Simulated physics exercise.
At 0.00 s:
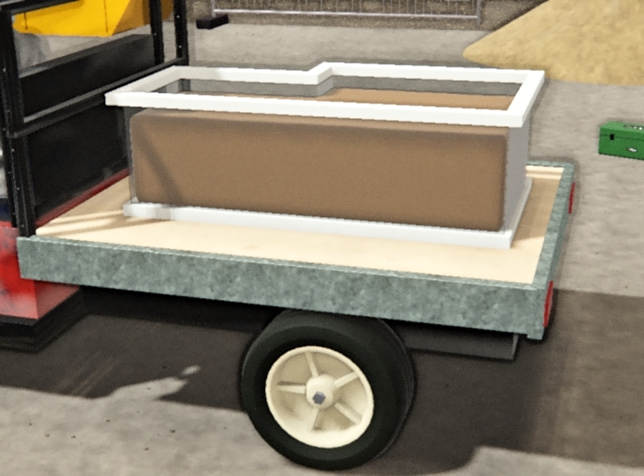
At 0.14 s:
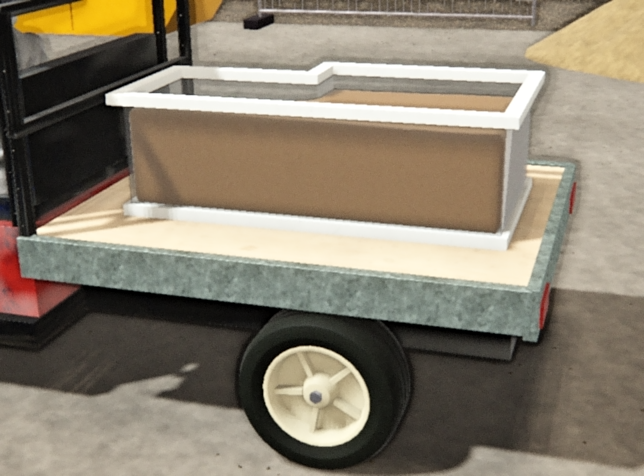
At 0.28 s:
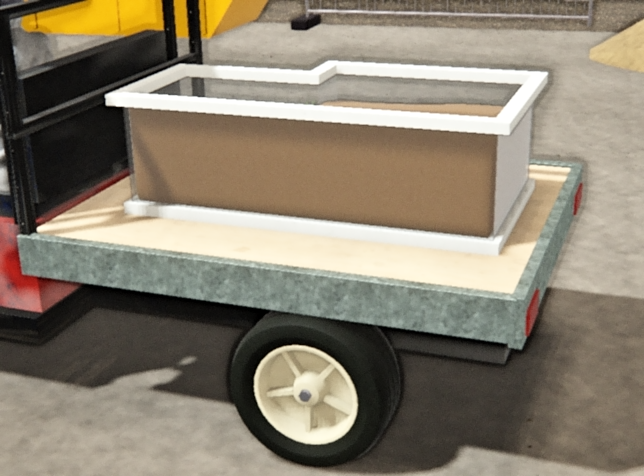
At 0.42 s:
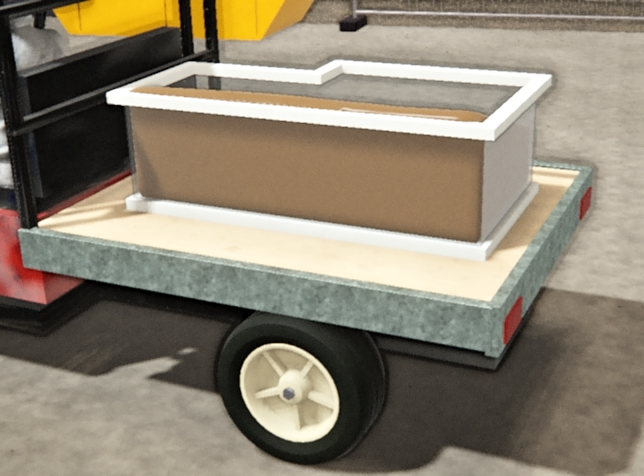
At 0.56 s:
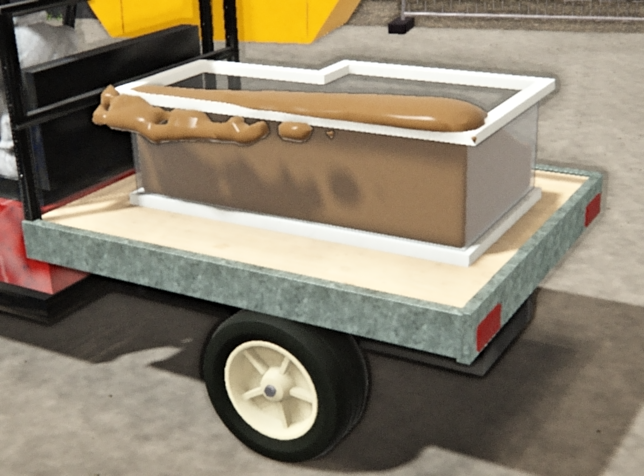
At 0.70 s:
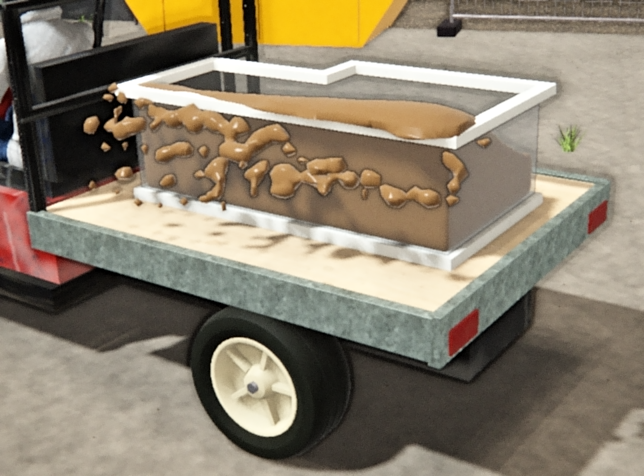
Muddy water heaps up in a clear tank and spills over its near side as the buggy turns.
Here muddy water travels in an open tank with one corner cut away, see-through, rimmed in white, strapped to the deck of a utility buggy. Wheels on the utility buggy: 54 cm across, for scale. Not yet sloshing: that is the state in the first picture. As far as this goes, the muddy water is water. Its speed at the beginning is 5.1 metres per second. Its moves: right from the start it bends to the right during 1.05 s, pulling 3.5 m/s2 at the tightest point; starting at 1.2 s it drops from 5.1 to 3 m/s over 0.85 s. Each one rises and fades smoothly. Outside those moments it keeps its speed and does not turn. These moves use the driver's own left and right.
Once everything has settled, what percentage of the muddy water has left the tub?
About 22 per cent.
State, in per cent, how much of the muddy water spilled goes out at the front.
I'd put it at about 50 percent of what spills.
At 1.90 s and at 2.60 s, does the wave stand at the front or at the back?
Heap position: Fore end, then aft end.
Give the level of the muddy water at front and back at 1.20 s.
I'd say some 34 centimetres in front and some 26 centimetres behind.
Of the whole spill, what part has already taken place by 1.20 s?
About 30 percent, give or take.
Then, 1.20 s in, it stands 26 cm high behind and 33 cm in front; 6 per cent has gone over the near side.
Then, 1.90 s in, it stands 12 cm high behind and 59 cm in front; 7 per cent has gone over the near side.
Then, 2.60 s in, it stands 36 cm high behind and 29 cm in front; 19 per cent has gone over the front and the near side.
Then, 5.03 s in, 22 per cent has gone over the front and the near side, 51 of 235 litres.
